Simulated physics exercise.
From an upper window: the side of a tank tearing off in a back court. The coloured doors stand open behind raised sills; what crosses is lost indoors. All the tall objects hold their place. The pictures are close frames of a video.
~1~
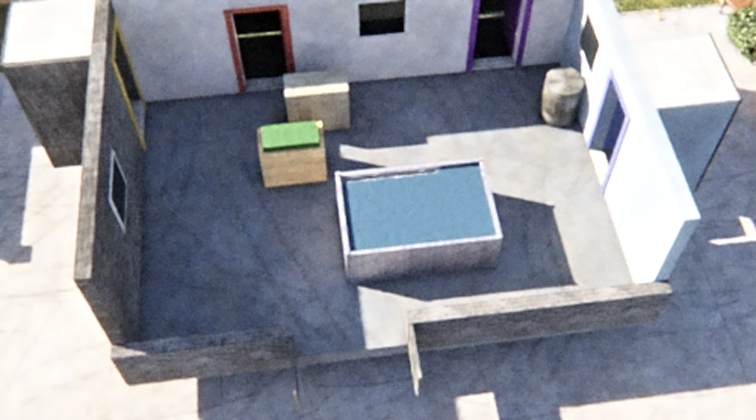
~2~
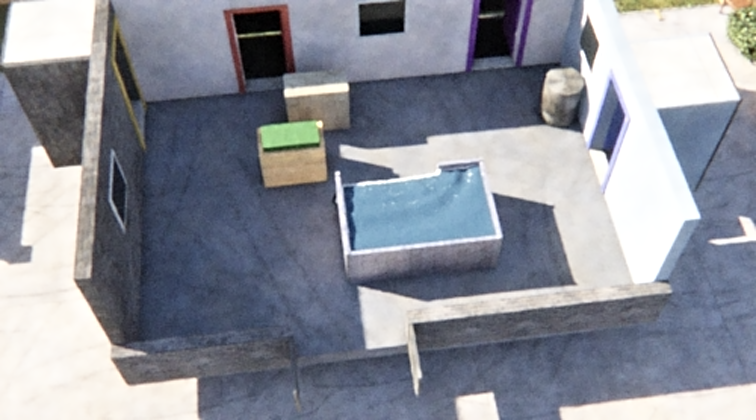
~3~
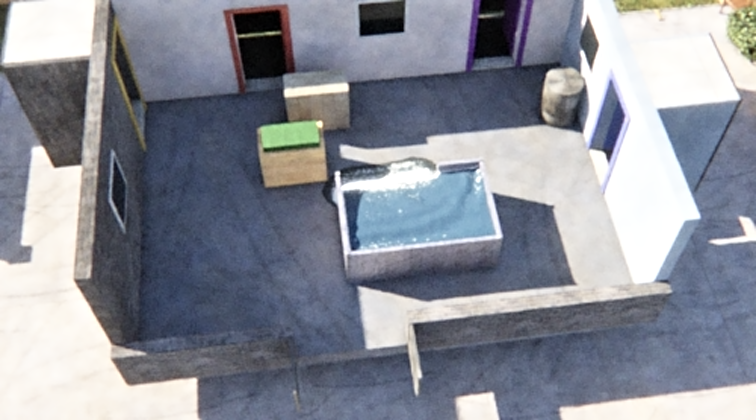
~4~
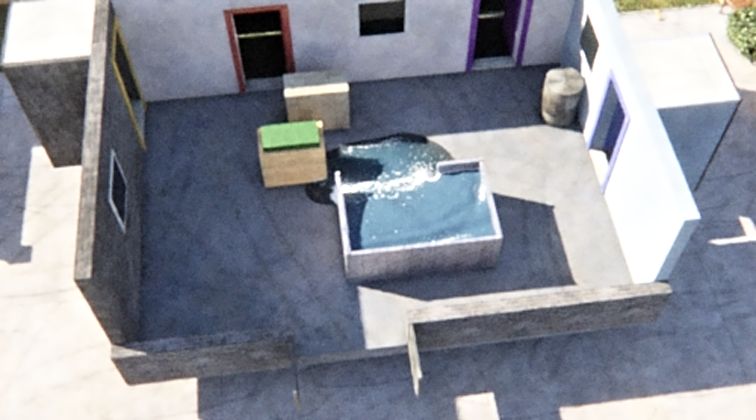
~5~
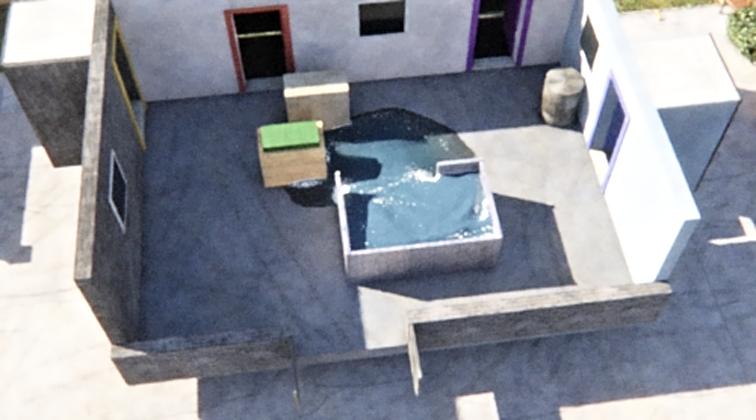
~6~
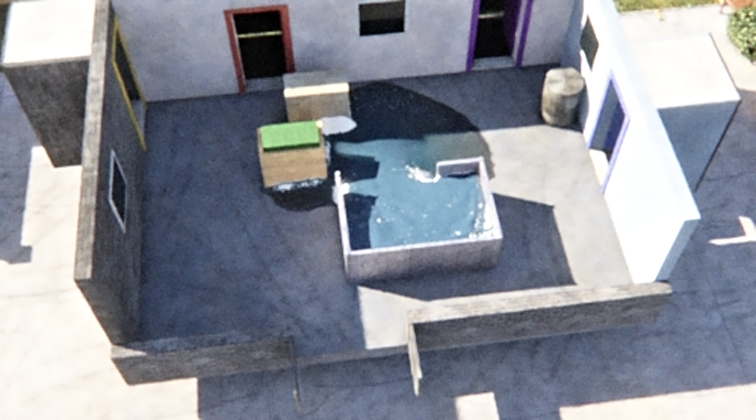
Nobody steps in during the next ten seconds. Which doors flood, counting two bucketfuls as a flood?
The purple door floods; the blue door floods; the red door holds within the limit; the yellow door holds within the limit.
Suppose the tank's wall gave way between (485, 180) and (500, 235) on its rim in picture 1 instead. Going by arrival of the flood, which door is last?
The yellow one.
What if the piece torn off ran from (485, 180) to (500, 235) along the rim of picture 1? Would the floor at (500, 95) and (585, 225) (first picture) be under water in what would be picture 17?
As listed: Free of water, covered.
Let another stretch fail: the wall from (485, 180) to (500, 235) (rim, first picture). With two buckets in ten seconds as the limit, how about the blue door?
One by one: The blue door is over.
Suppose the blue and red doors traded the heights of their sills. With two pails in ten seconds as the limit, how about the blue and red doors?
One by one: Blue lets less in, red lets more in.
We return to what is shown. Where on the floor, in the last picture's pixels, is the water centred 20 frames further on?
Around (379, 148).
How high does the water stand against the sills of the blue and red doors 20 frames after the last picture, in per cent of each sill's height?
In turn 200 and 100 per cent.
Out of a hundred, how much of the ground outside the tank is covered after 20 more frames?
Roughly 55 per cent.
A moment on, water covers 30 % of the floor; the purple door wet at the sill, nothing in, the blue door not reached, the red door wet at the sill, nothing in, the yellow door not reached.
Next, water covers 45 % of the floor; the purple door under two buckets in, the blue door not reached, the red door wet at the sill, nothing in, the yellow door not reached.
Then, water covers 55 % of the floor; the purple door over two buckets in, the blue door wet at the sill, nothing in, the red door wet at the sill, nothing in, the yellow door wet at the sill, nothing in.
Later, water covers 85 % of the floor; the purple door far over two buckets in, the blue door over two buckets in, the red door wet at the sill, nothing in, the yellow door wet at the sill, nothing in.
In the end, water covers 100 % of the floor; the purple door far over two buckets in, the blue door over two buckets in, the red door wet at the sill, nothing in, the yellow door wet at the sill, nothing in.
